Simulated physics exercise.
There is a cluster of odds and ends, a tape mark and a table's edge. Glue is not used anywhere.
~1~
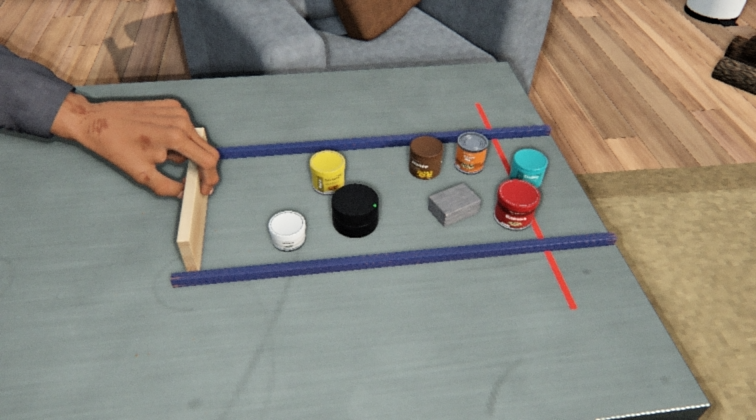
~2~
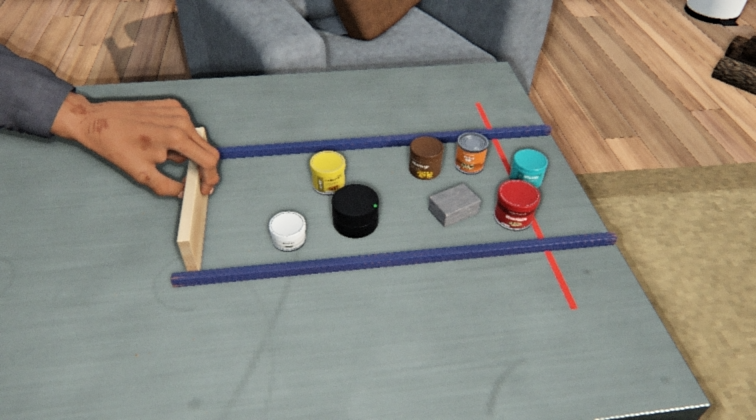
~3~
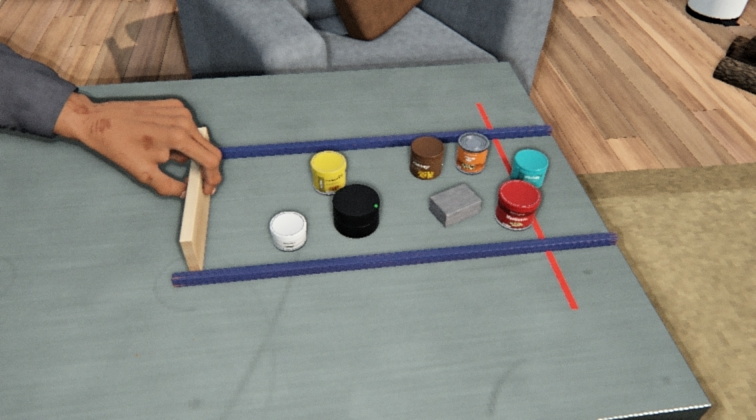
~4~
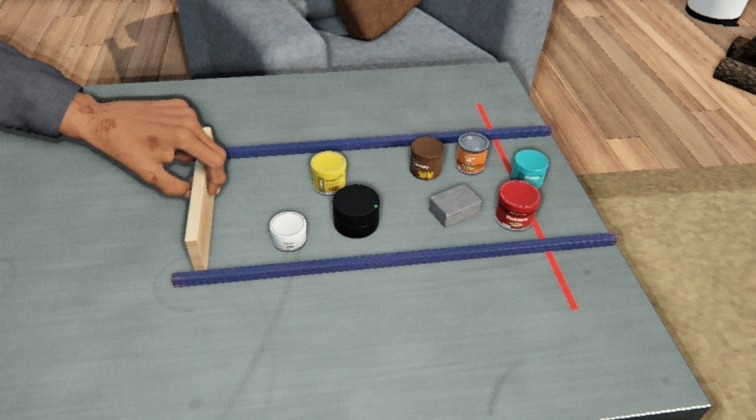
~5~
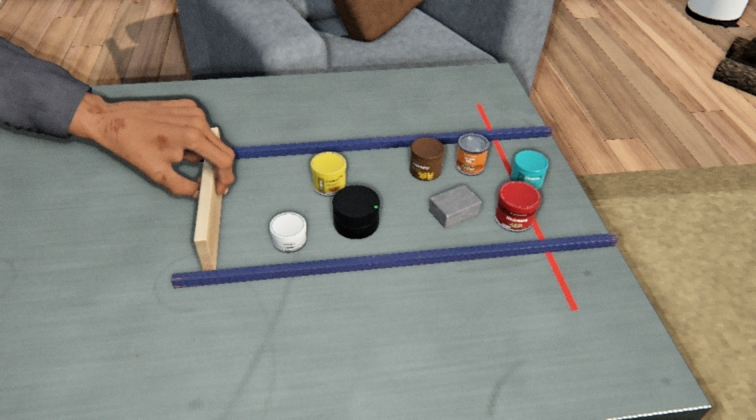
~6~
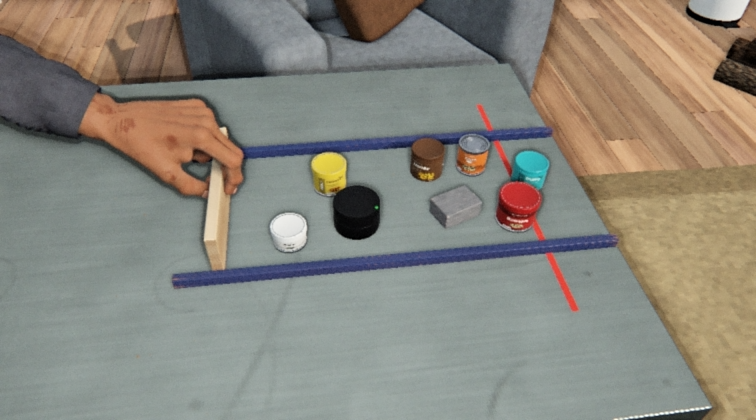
The clip shows a hand holding a wooden board upright between two blue rods on a table, then sliding it slightly right toward small paint pots, a black lid and a grey block, which stay practically still near a red line.
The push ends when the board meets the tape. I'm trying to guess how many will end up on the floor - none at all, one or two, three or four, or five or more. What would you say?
I'd say one or two.
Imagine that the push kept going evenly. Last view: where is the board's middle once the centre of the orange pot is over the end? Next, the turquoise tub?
The middle would be close to (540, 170) and then close to (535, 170).
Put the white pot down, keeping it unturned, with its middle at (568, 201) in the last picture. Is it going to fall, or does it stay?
That one is safe.
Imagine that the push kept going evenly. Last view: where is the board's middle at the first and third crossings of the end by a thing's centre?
Earlier crossing: About (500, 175); later crossing: About (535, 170).
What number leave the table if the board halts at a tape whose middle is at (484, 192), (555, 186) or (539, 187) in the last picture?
It would be 0, 4 and 4.
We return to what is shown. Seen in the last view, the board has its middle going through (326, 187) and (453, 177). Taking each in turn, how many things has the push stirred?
Counts: 3, 7.
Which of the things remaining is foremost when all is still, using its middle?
That would be the grey block, the foremost.
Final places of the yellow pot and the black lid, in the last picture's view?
Okay, so first (528, 160), and next (545, 184).
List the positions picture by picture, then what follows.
Turquoise tub (528, 170); red tin (516, 205); orange pot (471, 154); board (196, 196); tape (517, 187), in the first picture.
Red tin (516, 205); black lid (355, 211), in the second picture.
Orange pot (472, 154); white pot (289, 232), in the third picture.
Turquoise tub (529, 170); grey block (455, 206), in the fourth picture.
Red tin (517, 207); brown tub (427, 159), in the fifth picture.
Turquoise tub (529, 171); red tin (517, 207); orange pot (472, 155); board (220, 195); tape (518, 189), in the sixth picture.
A little later, none off yet; turquoise tub at rest near (529, 171); red tin at rest near (517, 207); orange pot at rest near (472, 155).
Next, none off yet; turquoise tub at rest near (529, 171); red tin shifted about its own width near (544, 212); orange pot shifted about its own width near (495, 149).
When it is over, the number that fall off is one or two; down, red tin.
